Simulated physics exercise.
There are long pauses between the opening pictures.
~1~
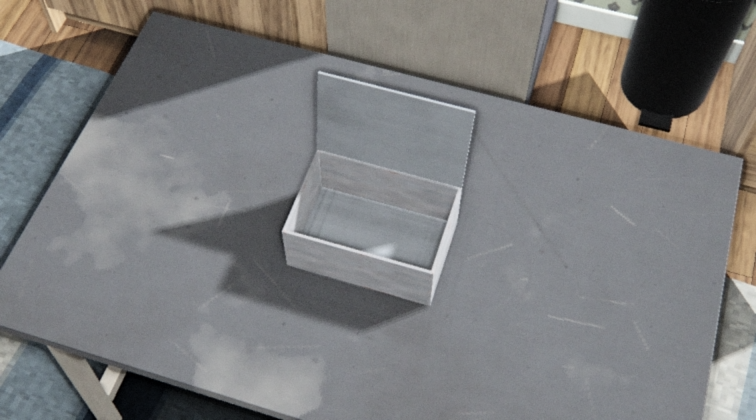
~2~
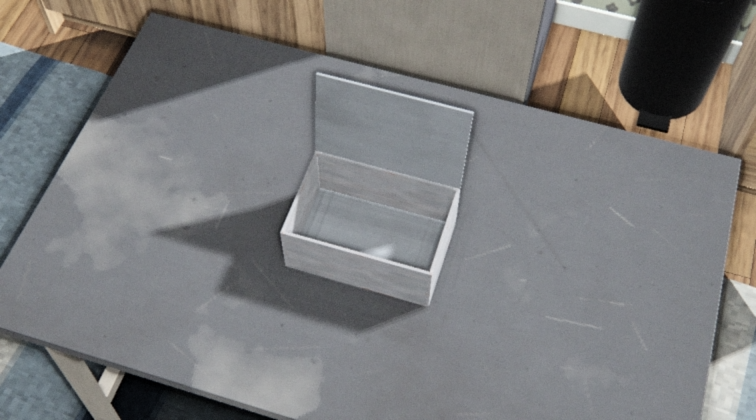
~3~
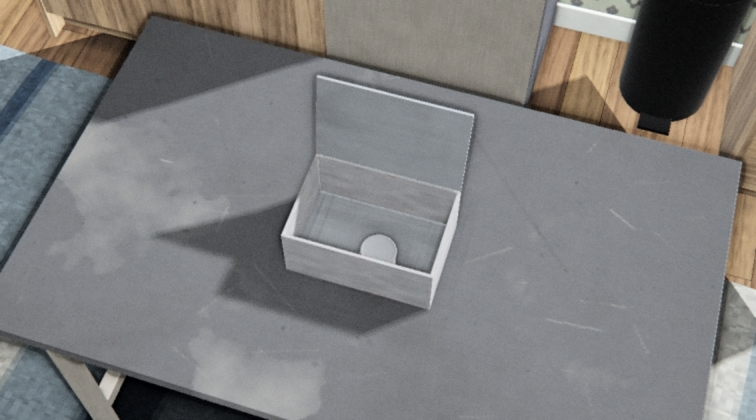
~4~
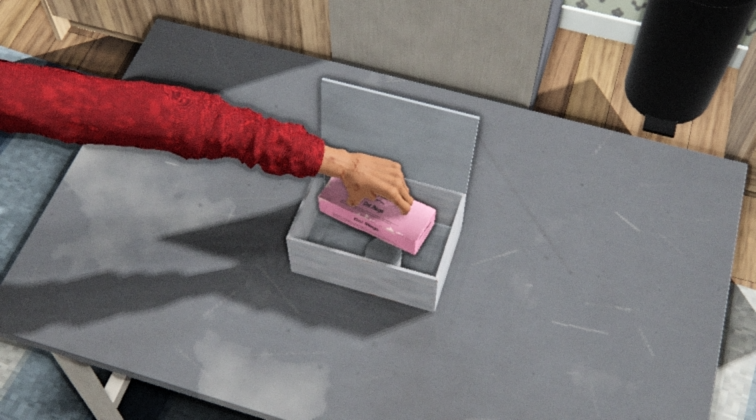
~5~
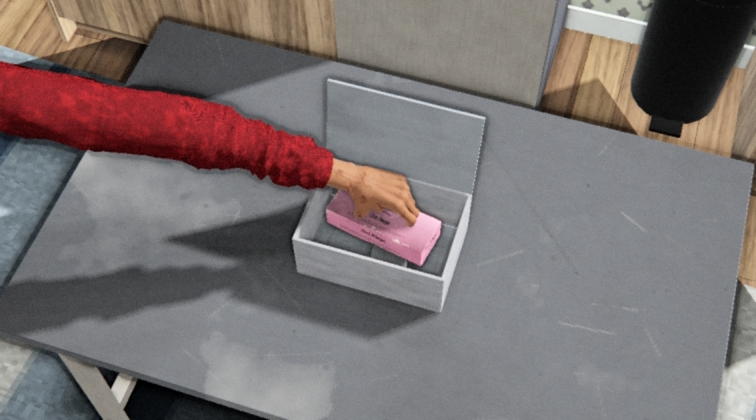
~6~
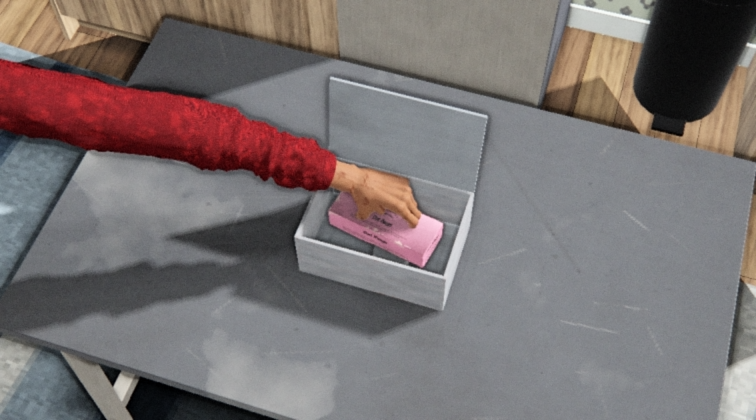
An arm in a red sleeve reaches in from the left over a grey table seen from above, with wooden flooring behind and a black object at the upper right. An open, pale grey box with its lid raised sits empty near the middle at first, and then a small round pale disc shows inside it. The hand lowers a pink packet into the box and stays on it, while the view shifts very slightly.
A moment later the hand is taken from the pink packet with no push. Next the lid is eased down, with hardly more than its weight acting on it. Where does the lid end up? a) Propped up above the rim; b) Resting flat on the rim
Answer: B.
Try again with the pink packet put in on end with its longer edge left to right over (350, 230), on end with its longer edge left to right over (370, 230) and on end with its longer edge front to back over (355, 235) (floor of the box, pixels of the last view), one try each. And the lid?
With the first placement it doesn't close, with the second it doesn't close, and with the third it doesn't close.
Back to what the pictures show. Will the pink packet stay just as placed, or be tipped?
The pink packet ends up leaning.
Then, 0.40 s on from there, pink packet on its side near (408, 222).
Then, 1.40 s on from there, lid 70° above the rim; pink packet on its side near (408, 226).
Then, 1.70 s on from there, lid 42° above the rim; pink packet on its side near (408, 226).
Then, 1.90 s on from there, lid 17° above the rim; pink packet on its side near (408, 226).
In the end, lid shut; toppled in the box, pink packet; grey tin unmoved. At the end, from the last picture's camera, pink packet near (408, 226).
